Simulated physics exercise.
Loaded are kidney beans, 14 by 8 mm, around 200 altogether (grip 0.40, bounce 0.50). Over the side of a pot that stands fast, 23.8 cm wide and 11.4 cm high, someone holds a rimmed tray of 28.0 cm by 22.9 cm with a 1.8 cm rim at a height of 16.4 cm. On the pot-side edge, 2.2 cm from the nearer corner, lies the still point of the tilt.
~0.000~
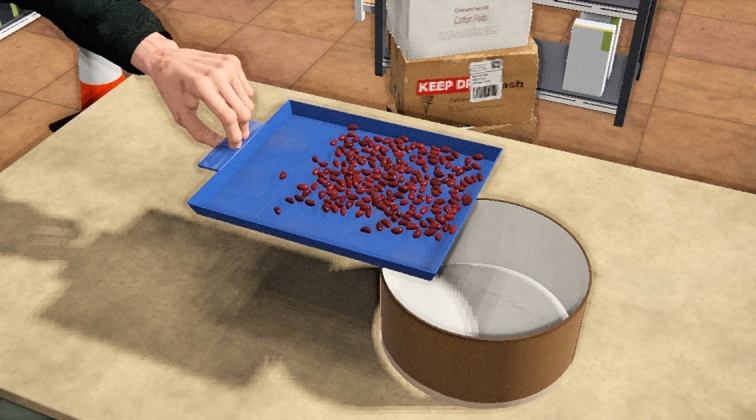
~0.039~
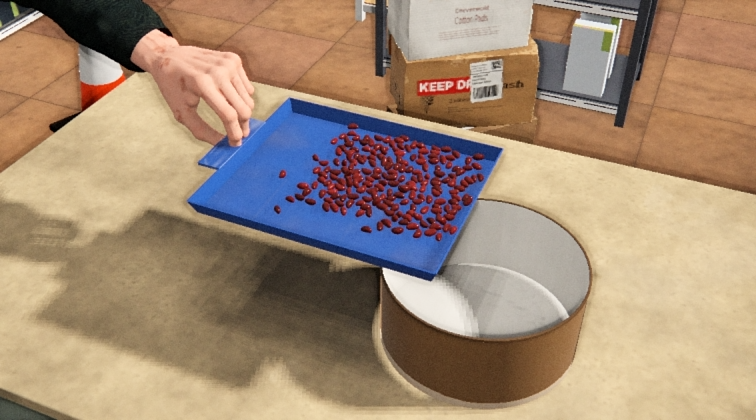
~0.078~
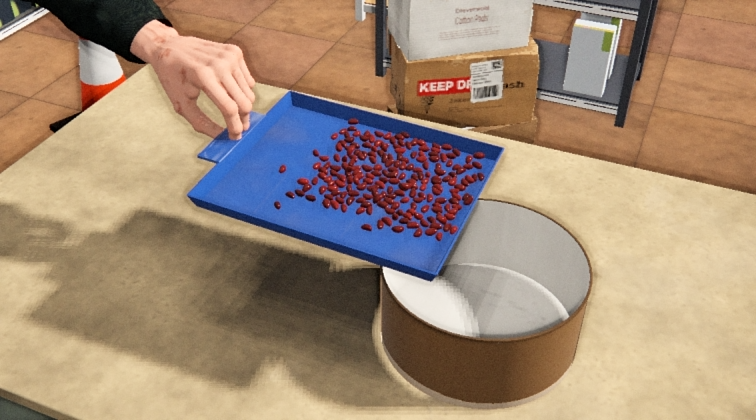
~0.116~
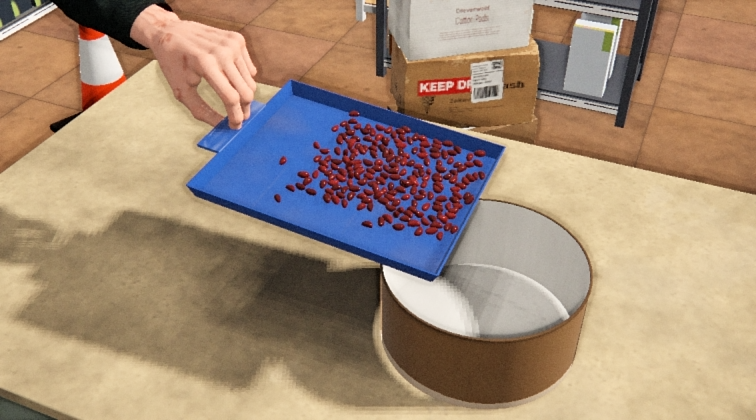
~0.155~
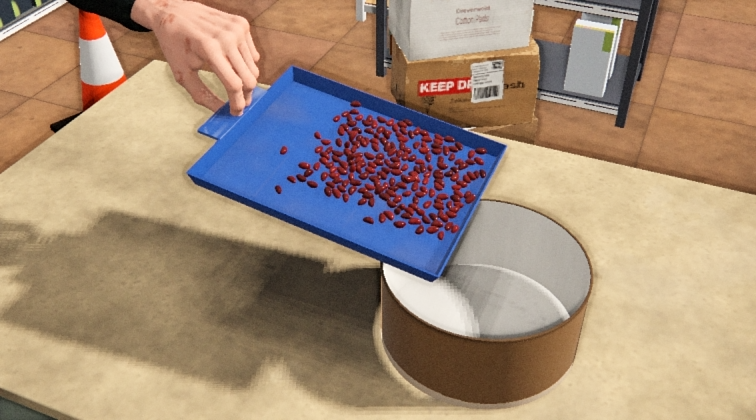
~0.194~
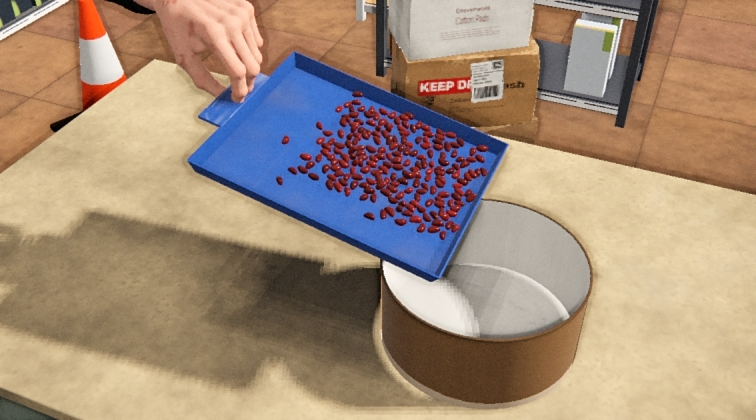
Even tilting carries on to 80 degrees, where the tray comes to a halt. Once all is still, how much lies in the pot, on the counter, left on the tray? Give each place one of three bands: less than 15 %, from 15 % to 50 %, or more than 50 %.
As I see it, pot: The main portion; counter: A small portion; tray: A small portion.
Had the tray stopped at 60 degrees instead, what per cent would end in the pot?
I'd put it at close to 45 per cent.
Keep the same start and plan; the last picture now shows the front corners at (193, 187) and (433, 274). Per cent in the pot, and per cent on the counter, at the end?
Pot 5; counter 95.
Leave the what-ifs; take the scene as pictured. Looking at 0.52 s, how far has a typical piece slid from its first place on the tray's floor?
5 cm.
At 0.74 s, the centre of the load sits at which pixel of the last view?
Look about (477, 211) in the last view.
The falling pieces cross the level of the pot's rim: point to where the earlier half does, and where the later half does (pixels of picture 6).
Around (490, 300), then around (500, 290).
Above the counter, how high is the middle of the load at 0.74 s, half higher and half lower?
Roughly 20 cm above the counter.
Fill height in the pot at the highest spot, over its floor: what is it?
Some 2.0 cm up.
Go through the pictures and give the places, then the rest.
The first picture shows tray tilt 0 degrees, front corners at (195, 201) and (431, 267); middle of the pieces at (392, 179); pot at (485, 262).
The second picture shows tray tilt 1 degrees, front corners at (195, 199) and (432, 268); middle of the pieces at (393, 178).
The third picture shows tray tilt 3 degrees, front corners at (195, 193) and (433, 268); middle of the pieces at (393, 176).
The fourth picture shows tray tilt 6 degrees, front corners at (195, 183) and (434, 269), lowest corner right front; middle of the pieces at (394, 171).
The fifth picture shows tray tilt 9 degrees, front corners at (195, 171) and (435, 270), lowest corner right front; middle of the pieces at (395, 166).
The sixth picture shows tray tilt 13 degrees, front corners at (196, 159) and (436, 271), lowest corner right front; middle of the pieces at (397, 161); pot at (486, 262). Its pace works out near 100 degrees a second.
After 0.52 s, tilt 46 degrees; the tray holds 100 %, the pot 0 %.
Then, at 0.74 s, tilt 68 degrees; the tray holds 85 %, the pot 5 %.
Then, at 1.07 s, tilt 80 degrees; the tray holds 15 %, the pot 75 %.
At rest (2.1 s), pot 90 %, counter 5 %, tray 5 %.
